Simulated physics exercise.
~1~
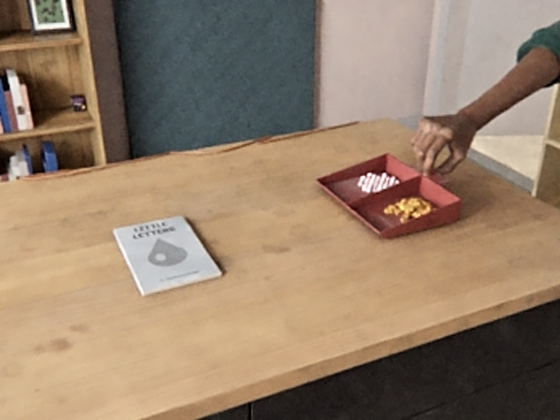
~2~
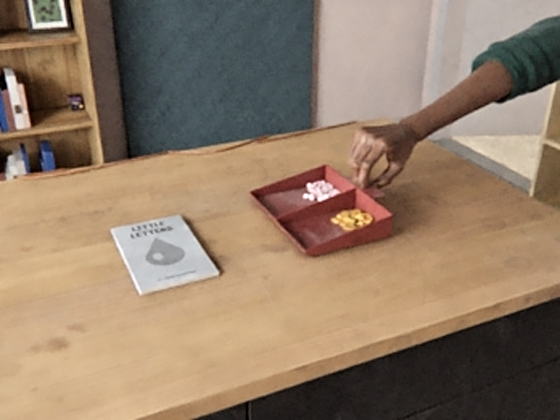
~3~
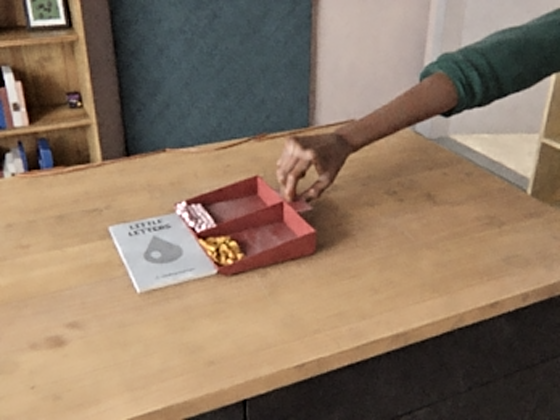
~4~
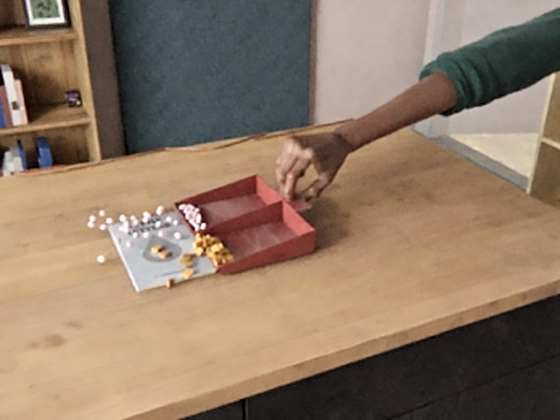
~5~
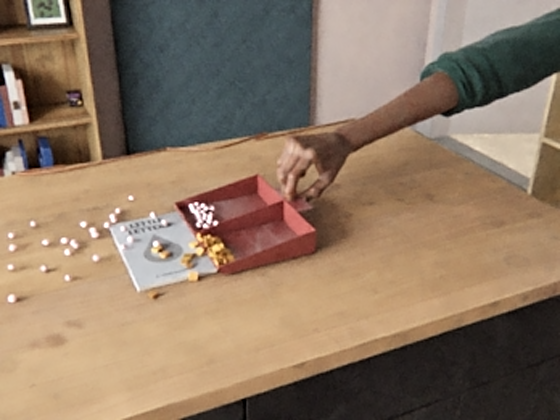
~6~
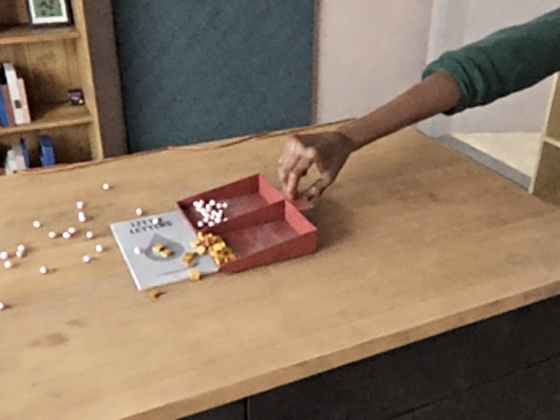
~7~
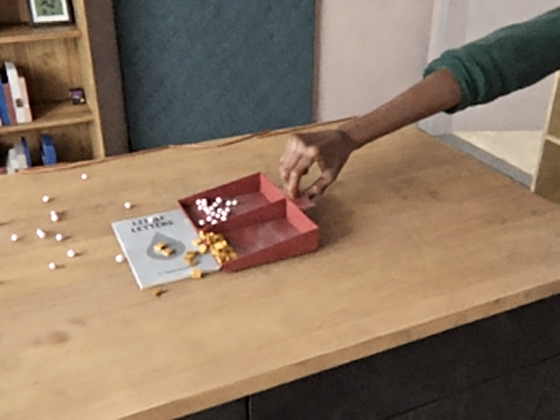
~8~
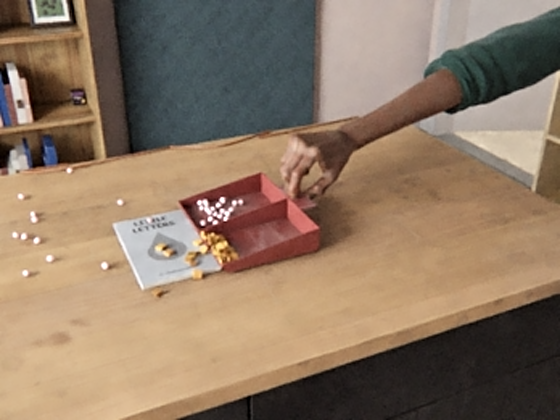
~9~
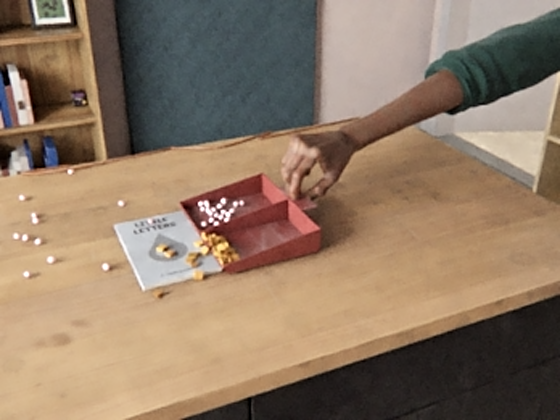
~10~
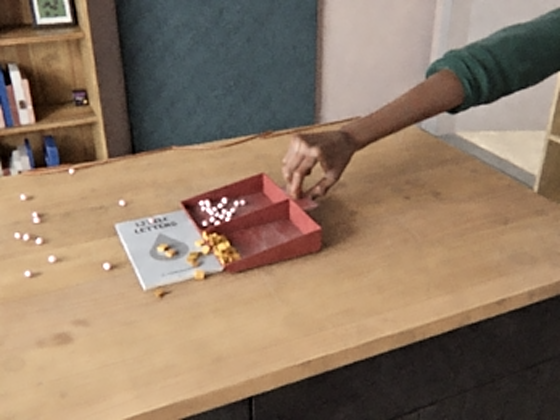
On a wooden table, a hand slides a red tray left into a book, spilling pieces.
